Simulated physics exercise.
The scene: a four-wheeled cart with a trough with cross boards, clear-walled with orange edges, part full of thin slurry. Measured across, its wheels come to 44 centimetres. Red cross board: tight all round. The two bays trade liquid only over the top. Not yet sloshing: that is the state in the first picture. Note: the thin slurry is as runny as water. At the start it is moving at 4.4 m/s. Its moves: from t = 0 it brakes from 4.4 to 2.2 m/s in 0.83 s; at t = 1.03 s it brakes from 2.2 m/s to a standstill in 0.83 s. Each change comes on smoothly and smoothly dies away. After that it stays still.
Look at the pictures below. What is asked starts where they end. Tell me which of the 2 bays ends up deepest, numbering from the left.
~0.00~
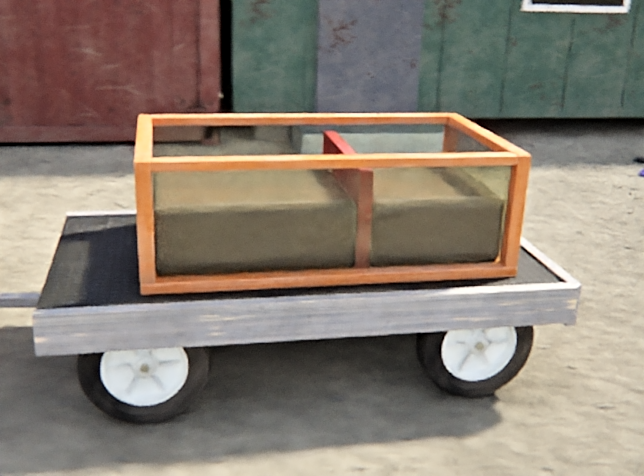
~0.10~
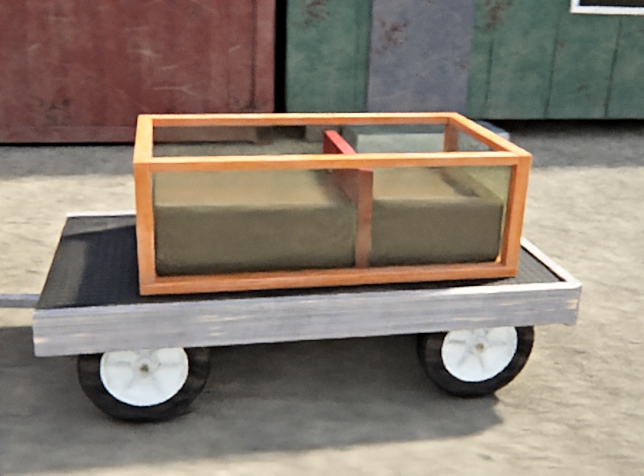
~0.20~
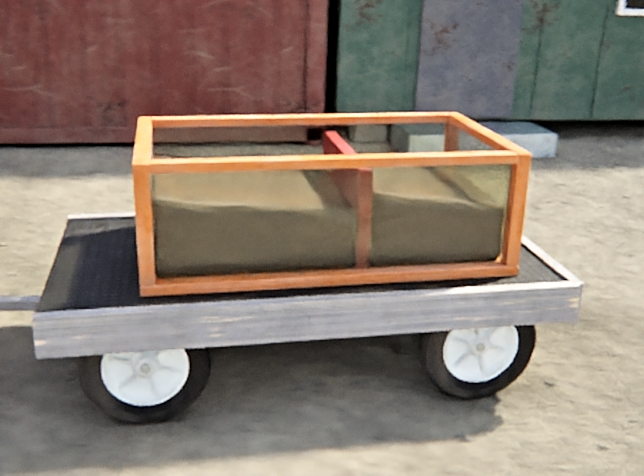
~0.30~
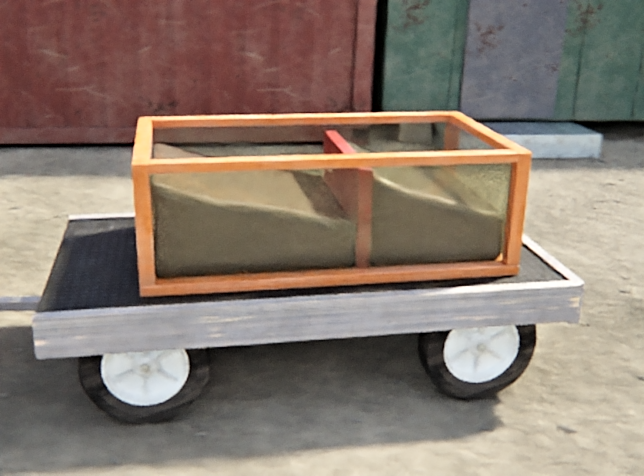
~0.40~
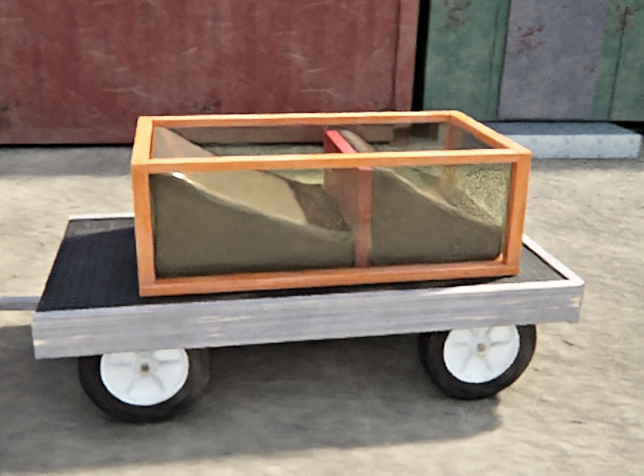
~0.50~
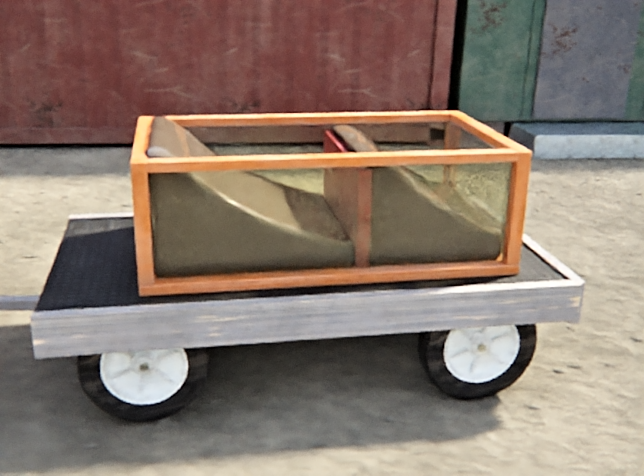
It ends deepest in the first one from the left.
By 1.00 s left to right it is 25, 24 cm deep; 1 per cent has gone over the front.
By 1.70 s left to right it is 26, 21 cm deep; 2 per cent has gone over the front.
By 2.40 s left to right it is 24, 21 cm deep; 9 per cent has gone over the front.
By 4.84 s left to right it is 24, 21 cm deep; 9 per cent has gone over the front.
